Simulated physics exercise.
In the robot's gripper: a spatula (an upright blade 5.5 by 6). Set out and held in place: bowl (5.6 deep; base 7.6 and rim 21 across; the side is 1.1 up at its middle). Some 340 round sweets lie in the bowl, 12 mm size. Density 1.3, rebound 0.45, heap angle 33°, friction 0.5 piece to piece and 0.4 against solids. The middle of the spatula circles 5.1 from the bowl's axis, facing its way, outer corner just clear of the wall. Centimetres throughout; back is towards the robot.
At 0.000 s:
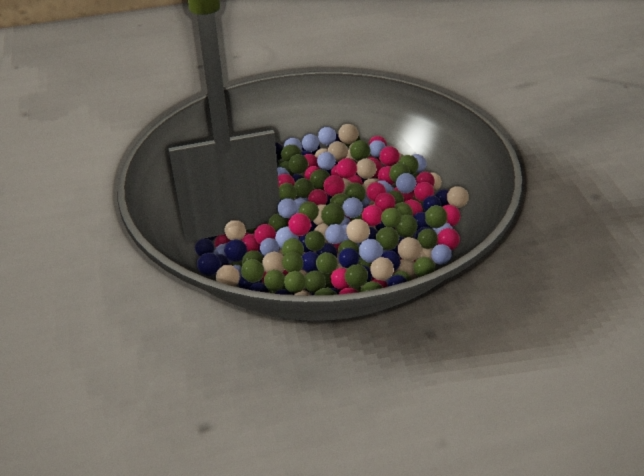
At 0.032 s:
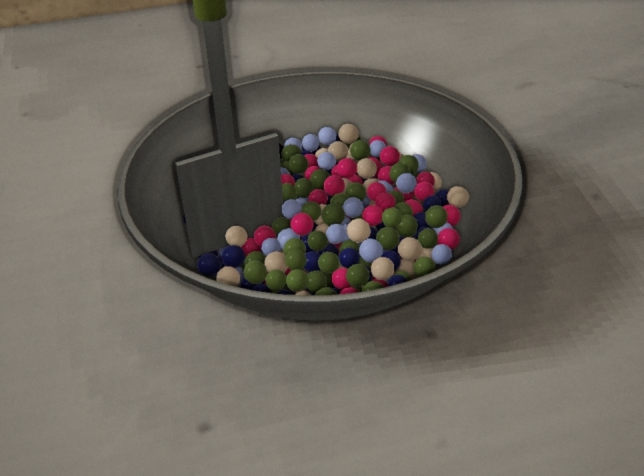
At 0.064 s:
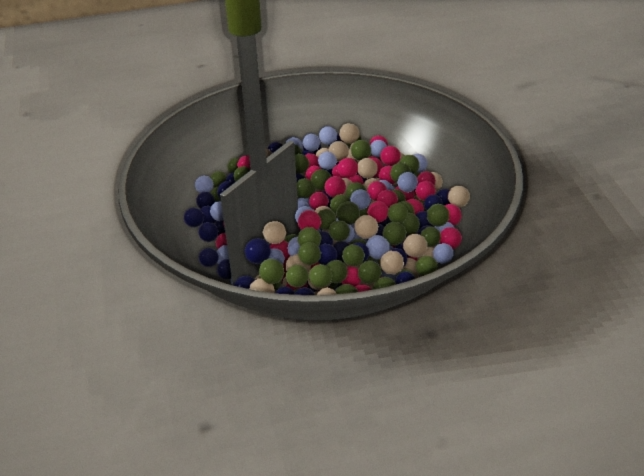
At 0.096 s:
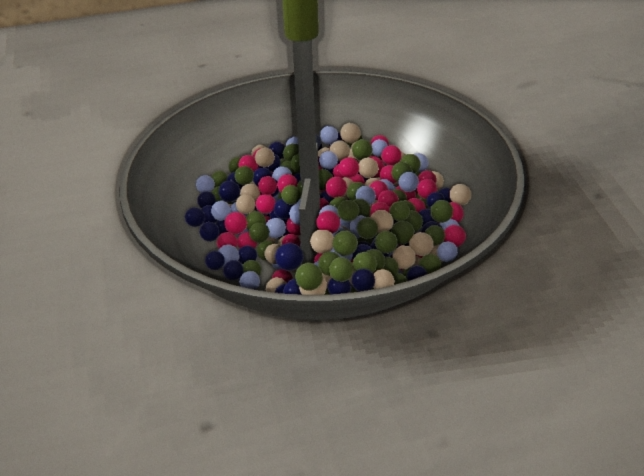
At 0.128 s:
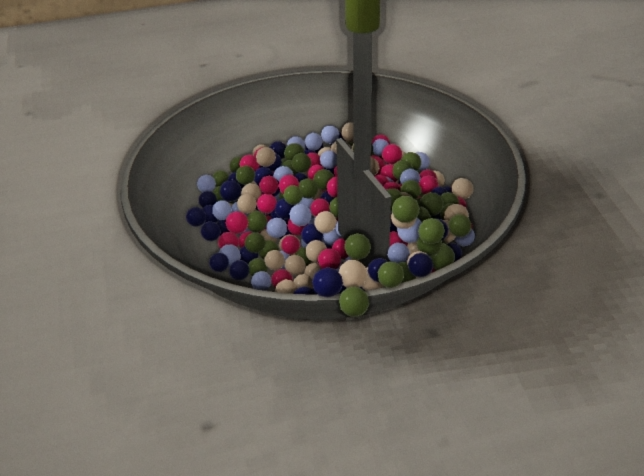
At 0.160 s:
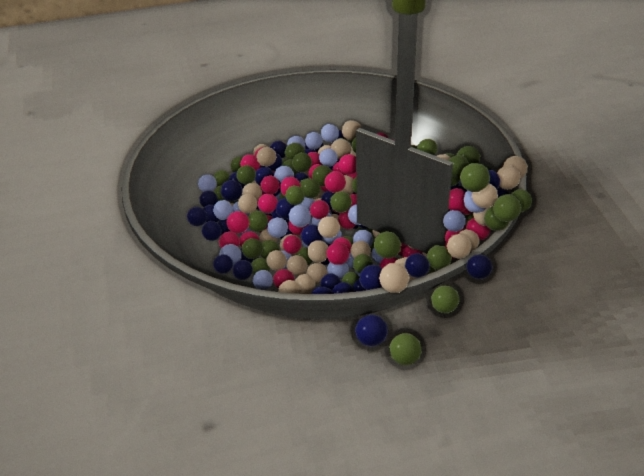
A spatula sweeps rightward through colourful balls in a bowl, pushing some over the rim.
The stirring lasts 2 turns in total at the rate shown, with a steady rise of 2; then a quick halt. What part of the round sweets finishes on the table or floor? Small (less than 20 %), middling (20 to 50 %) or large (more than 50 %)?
Answer: Middling; 20 to 50 % of the round sweets finish on the table or floor.
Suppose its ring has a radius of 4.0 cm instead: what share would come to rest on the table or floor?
In that case some 30 per cent.
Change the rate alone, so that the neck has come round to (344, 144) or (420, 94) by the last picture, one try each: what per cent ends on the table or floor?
About 20 and 40 per cent.
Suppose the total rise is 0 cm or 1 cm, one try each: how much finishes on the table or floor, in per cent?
Some 60 and 40 per cent.
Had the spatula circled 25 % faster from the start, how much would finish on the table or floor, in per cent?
In that case some 45 per cent.
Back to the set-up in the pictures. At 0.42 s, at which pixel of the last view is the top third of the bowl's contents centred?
Near (202, 211).
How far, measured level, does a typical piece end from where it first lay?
Some 10 cm.
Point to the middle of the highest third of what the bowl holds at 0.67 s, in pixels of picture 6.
At about (322, 222).
After 0.42 s, 356° round, highest piece 10 above the table; 241 in the bowl, 61 on the table or floor, 33 in flight or on the tool.
After 0.67 s, 227° round, highest piece 4 above the table; 216 in the bowl, 119 on the table or floor.
After 1.00 s, 0° round, highest piece 4 above the table; 216 in the bowl, 119 on the table or floor.
After 1.70 s, 0° round, highest piece 4 above the table; 216 in the bowl, 119 on the table or floor.
At rest, 216 in the bowl, 119 on the table or floor. That is 36 % on the table or floor.
